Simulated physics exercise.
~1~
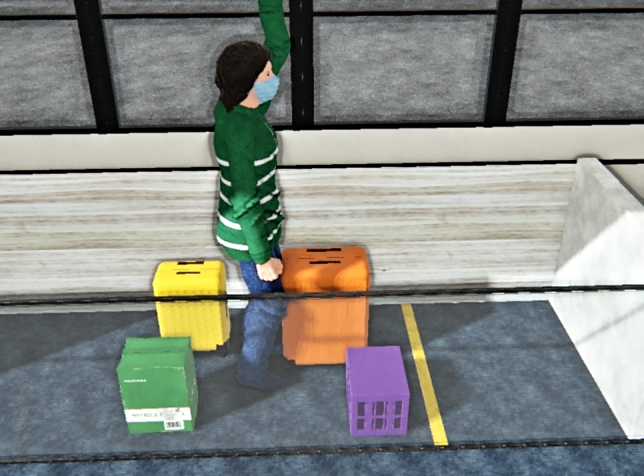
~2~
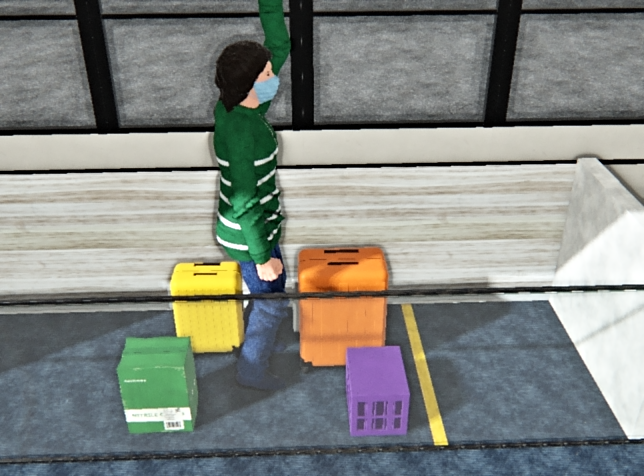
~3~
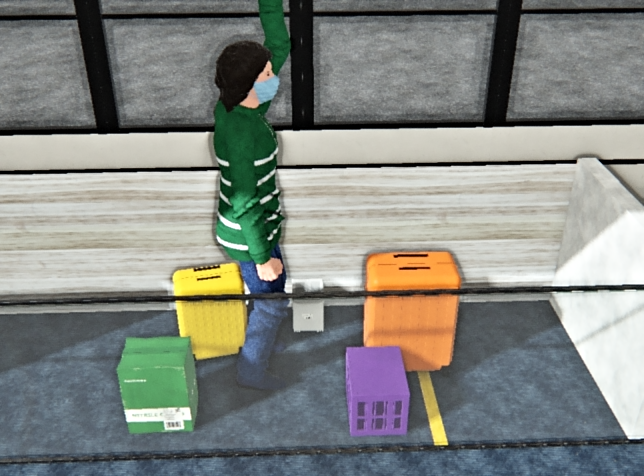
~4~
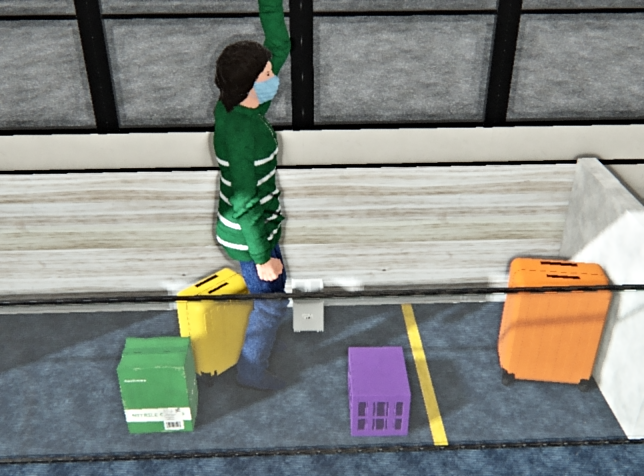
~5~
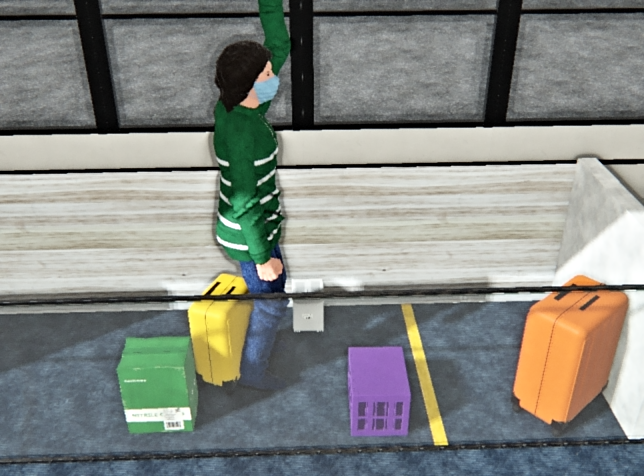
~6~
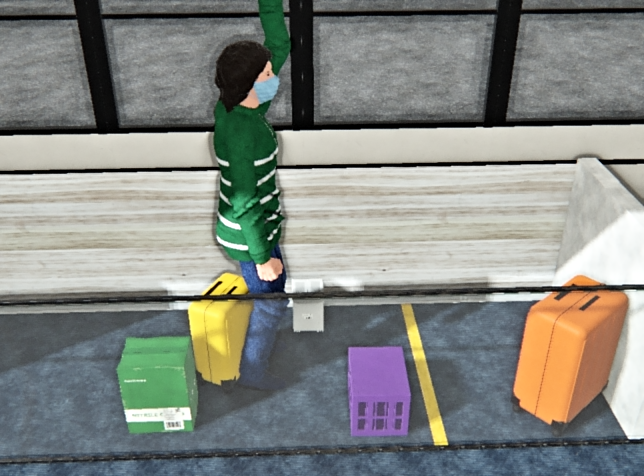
In this clip, a masked traveller stands still with one arm raised as an orange case rolls right across a yellow line and turns near a pale panel, while a yellow case shifts slightly and stops short of it; the green pack and purple crate stay put.
